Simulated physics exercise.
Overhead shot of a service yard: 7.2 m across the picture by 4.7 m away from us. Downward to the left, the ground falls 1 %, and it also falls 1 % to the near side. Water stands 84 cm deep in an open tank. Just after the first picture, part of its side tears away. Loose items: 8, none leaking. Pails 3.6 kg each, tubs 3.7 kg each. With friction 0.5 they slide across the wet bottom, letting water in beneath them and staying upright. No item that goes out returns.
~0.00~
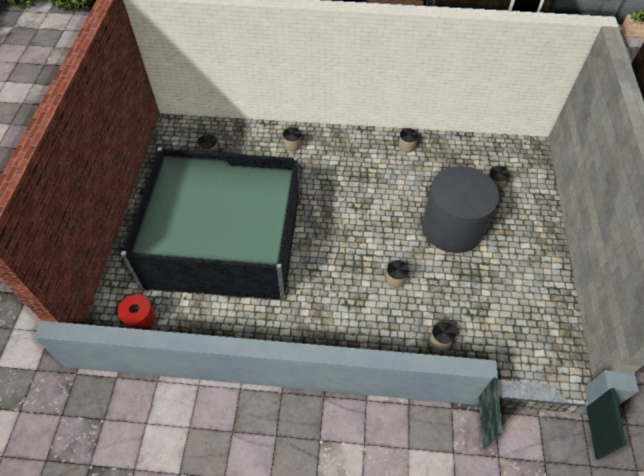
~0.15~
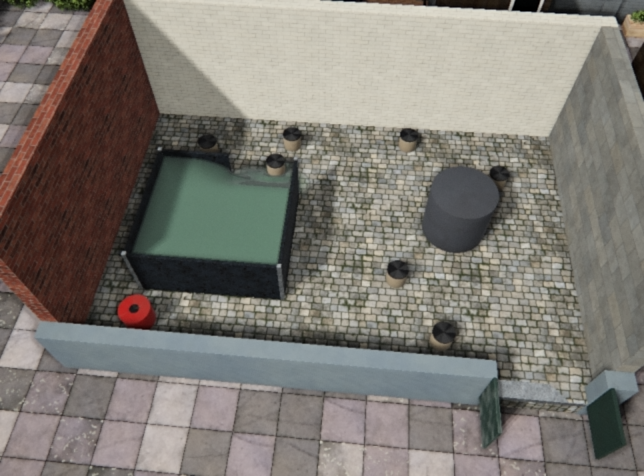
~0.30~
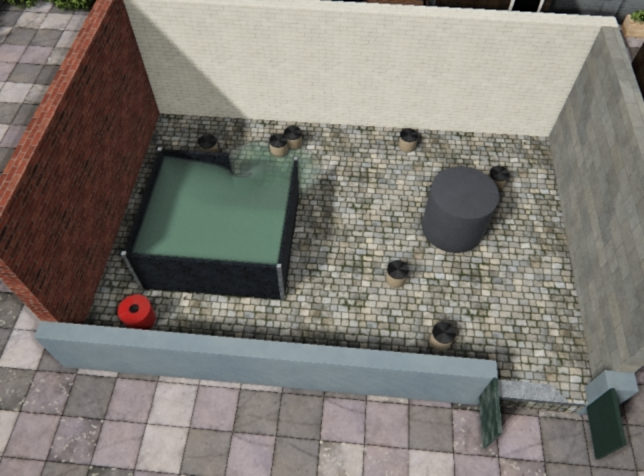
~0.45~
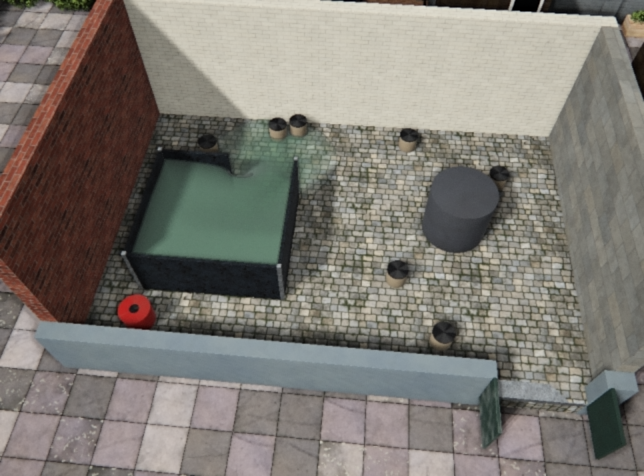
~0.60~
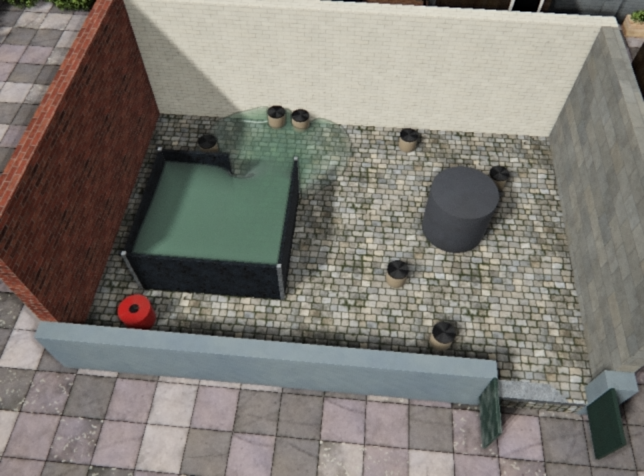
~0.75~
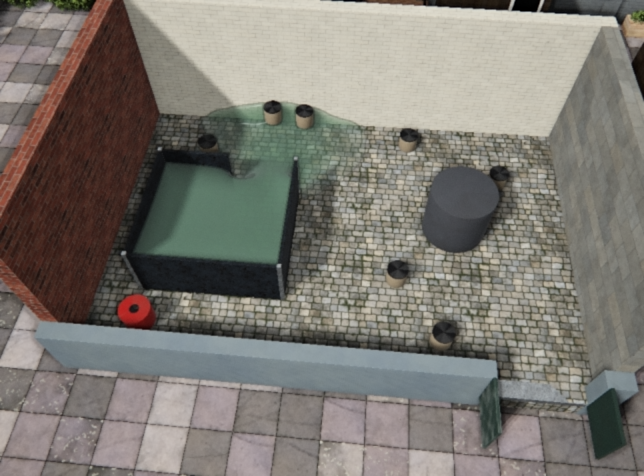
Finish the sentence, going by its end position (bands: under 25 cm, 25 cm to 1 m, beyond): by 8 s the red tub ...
By 8 s the red tub is swept well away.
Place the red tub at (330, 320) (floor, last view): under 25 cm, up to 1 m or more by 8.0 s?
Put there, it wanders off a long way.
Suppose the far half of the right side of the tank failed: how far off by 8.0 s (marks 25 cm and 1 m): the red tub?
I'd expect the red tub to have moved just a bit.
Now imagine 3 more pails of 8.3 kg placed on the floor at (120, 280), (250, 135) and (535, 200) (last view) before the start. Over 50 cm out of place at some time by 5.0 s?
In sequence: Goes beyond; goes beyond; goes beyond.
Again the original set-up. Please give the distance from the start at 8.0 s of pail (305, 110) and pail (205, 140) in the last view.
In that order: Gone out, 60 cm.
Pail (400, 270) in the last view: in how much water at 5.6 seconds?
Around 2 centimetres.
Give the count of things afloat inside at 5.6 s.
I'd say 4 of them.
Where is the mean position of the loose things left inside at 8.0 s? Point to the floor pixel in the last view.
The centre is close to (392, 271).
After 1.6 s the red tub is near (134, 309), 0.0 m from its start, aground; 0 of 8 are out; 2 afloat.
After 3.6 s the red tub is near (154, 313), 0.3 m from its start, aground; 0 of 8 are out; 3 afloat.
After 5.6 s the red tub is near (323, 311), 2.7 m from its start, afloat; 3 of 8 are out; 4 afloat.
After 8.0 s the red tub is near (523, 324), 5.4 m from its start, afloat; 3 of 8 are out; 5 afloat.
